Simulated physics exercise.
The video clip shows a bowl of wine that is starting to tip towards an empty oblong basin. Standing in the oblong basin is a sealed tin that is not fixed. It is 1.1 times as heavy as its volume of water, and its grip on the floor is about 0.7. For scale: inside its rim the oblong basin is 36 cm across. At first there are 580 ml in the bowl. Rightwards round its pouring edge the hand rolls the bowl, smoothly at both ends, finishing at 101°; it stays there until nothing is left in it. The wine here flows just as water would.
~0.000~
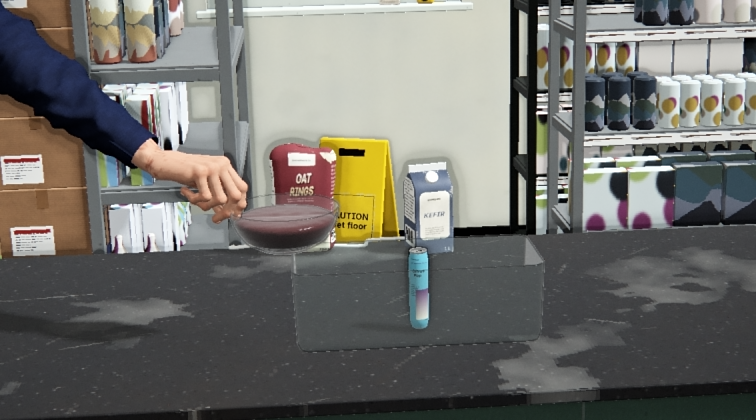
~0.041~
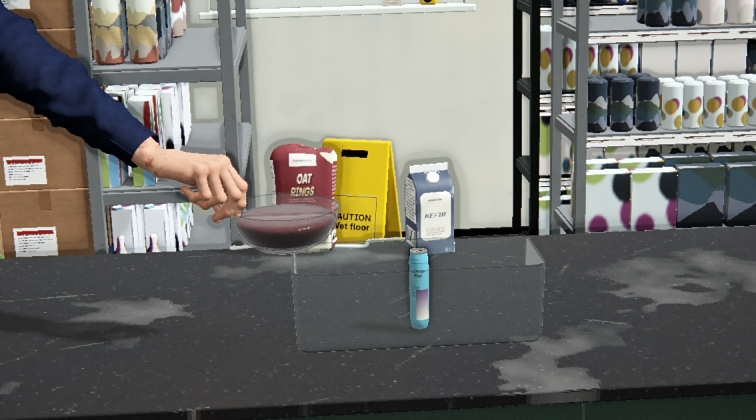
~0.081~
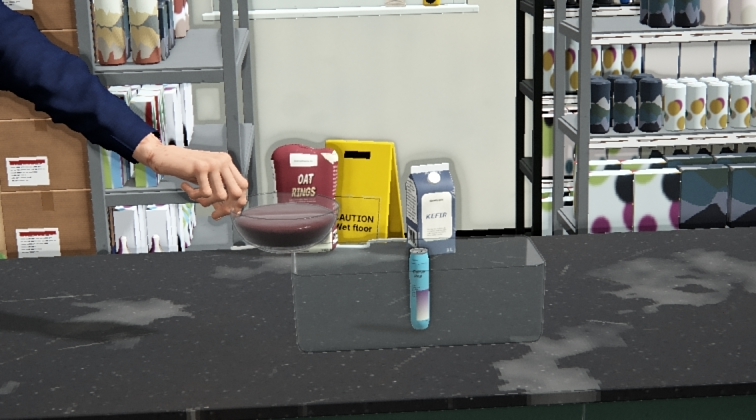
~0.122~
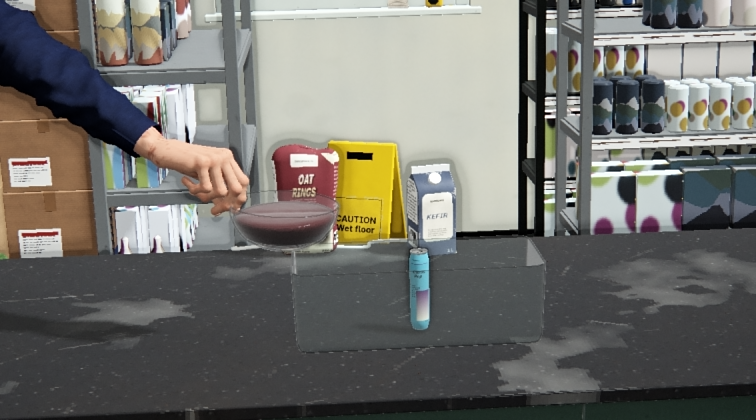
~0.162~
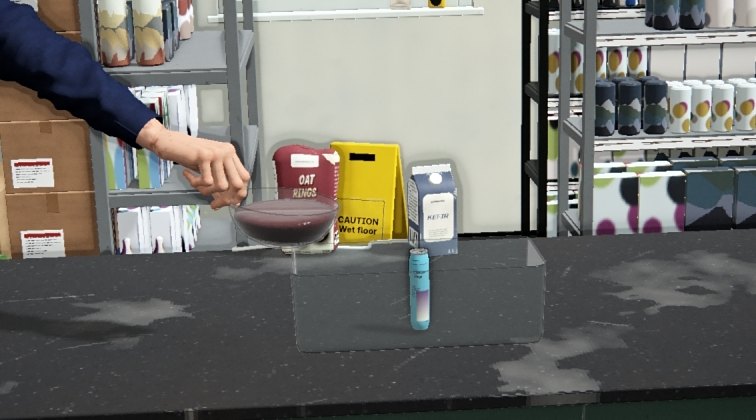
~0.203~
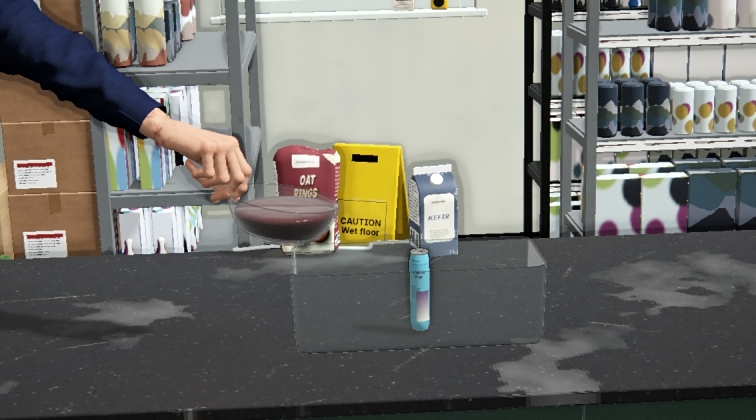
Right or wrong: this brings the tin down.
Right, the tin comes down.
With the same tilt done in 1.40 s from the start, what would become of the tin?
It stays steady, then.
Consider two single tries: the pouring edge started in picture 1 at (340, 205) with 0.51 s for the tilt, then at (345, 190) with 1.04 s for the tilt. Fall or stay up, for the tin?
Try 1: Tipped over; try 2: Tipped over.
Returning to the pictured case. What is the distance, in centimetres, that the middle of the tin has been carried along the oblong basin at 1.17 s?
8 cm, roughly.
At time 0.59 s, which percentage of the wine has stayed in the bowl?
Remaining: Near 46 % of the total.
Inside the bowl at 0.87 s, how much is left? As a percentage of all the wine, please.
I'd estimate some 1 per cent.
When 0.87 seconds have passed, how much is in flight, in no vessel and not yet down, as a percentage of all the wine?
Some 8 % is up in the air.
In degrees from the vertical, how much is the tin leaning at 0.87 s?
Measured tilt, approx.: 10 degrees.
Then, 0.59 s in, the tilt is 65° and 46 per cent is still to pour; the tin stands where it began.
Then, 0.87 s in, the tilt is 97° and 1 per cent is still to pour; the tin leans 11°.
Then, 1.17 s in, the tilt is 101° and 0 per cent is still to pour; the tin lies on its side.
Then, 1.49 s in, the tilt is 101° and 0 per cent is still to pour; the tin lies on its side.
Finally, the tin lies on its side.
